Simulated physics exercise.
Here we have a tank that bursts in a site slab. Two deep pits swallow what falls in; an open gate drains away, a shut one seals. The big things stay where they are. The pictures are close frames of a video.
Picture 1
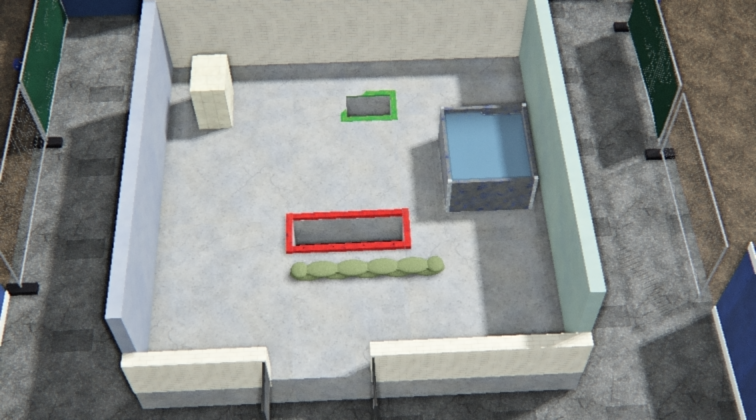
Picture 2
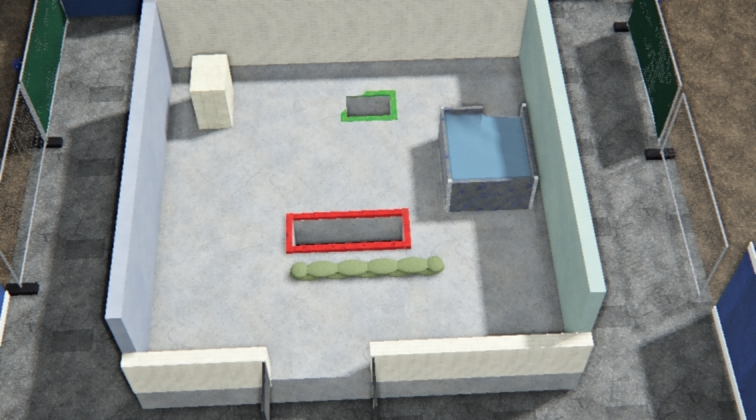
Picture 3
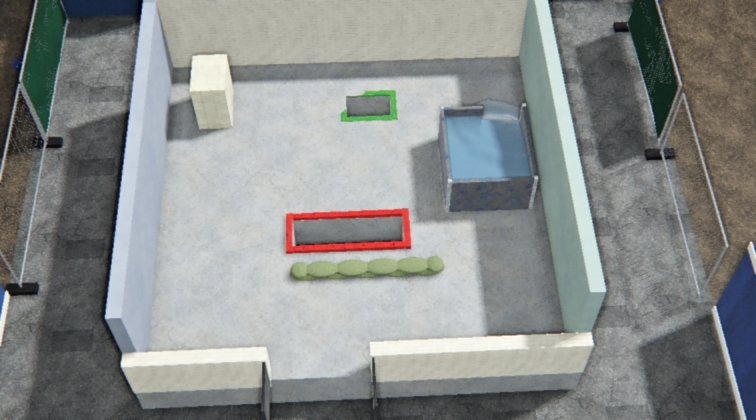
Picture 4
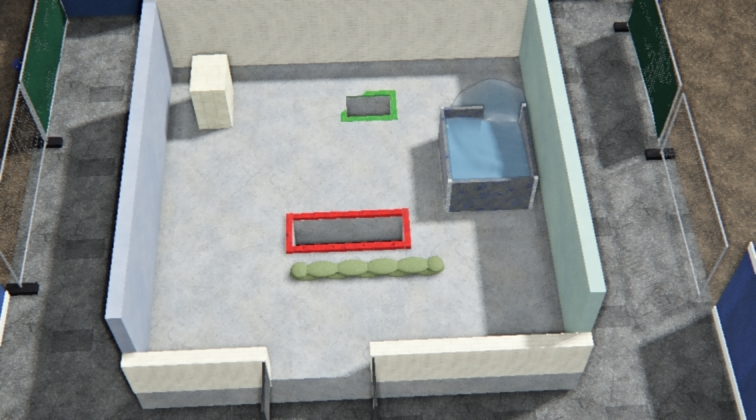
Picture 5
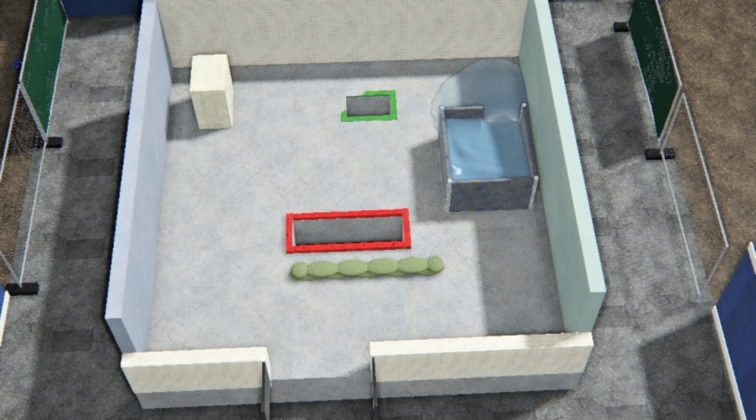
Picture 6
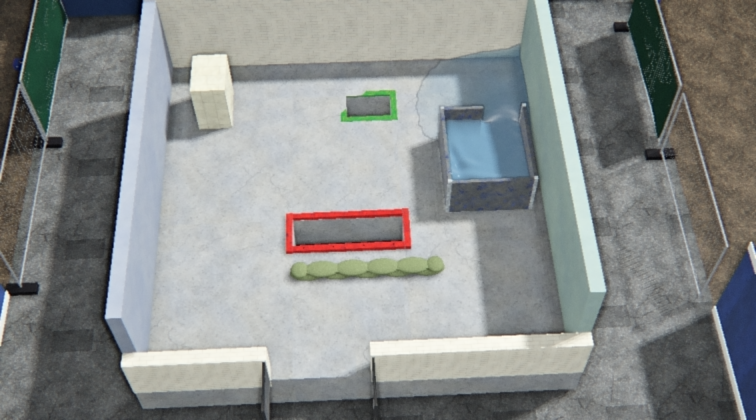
Water spills out through the far side of a grey-framed tank of blue water at the right of a walled, pale concrete slab, seen from high above by a still camera. A red-edged dark pit lies near the centre behind a row of green bushes, a smaller green-edged one beyond, and a cream block at far left. The clear sheet first bulges behind the tank, then fans outward across the floor, spreading leftward and back towards the walls.
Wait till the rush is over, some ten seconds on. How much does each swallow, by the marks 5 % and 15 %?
One by one: The gate takes not even 5 %; the red pit takes not even 5 %; the green pit takes above 15 %.
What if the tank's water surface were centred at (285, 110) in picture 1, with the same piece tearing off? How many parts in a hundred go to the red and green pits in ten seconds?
In per cent: Red 0, green 4.
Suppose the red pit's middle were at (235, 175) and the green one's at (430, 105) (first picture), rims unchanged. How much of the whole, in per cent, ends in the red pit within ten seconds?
Parts in a hundred: Red 4.
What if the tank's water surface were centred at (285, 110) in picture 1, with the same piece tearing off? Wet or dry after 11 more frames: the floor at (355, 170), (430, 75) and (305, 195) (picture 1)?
As listed: Free of water, flooded, dry.
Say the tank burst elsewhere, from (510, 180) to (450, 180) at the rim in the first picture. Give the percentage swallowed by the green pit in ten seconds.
Parts in a hundred: Green 0.
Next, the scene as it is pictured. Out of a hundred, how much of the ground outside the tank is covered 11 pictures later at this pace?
About 15 per cent.
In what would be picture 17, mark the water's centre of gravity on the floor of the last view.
Roughly at (469, 135).
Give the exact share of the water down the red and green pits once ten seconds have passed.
In turn 0 and 26 per cent.
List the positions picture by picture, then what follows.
In the first picture, the water tank at (488, 145) is whole and still.
In the second picture, water pours out on the water tank's far side and has run to a hidden place.
In the third picture, the front is at (483, 104), out from the gap on the water tank's far side.
In the fourth picture, the front is at (495, 81), out from the gap on the water tank's far side.
In the fifth picture, water pours out on the water tank's far side and has run to (497, 59).
In the sixth picture, water pours out on the water tank's far side and has run to (448, 60).
A moment on, water covers 10 % of the floor; the gate 0 %, the red pit 0 %, the green pit 0 %.
Next, water covers 15 % of the floor; the gate 0 %, the red pit 0 %, the green pit 2 %.
Then, water covers 35 % of the floor; the gate 0 %, the red pit 0 %, the green pit 10 %.
Later, water covers 60 % of the floor; the gate 0 %, the red pit 0 %, the green pit 19 %.
In the end, water covers 80 % of the floor; the gate 2 %, the red pit 0 %, the green pit 26 %.
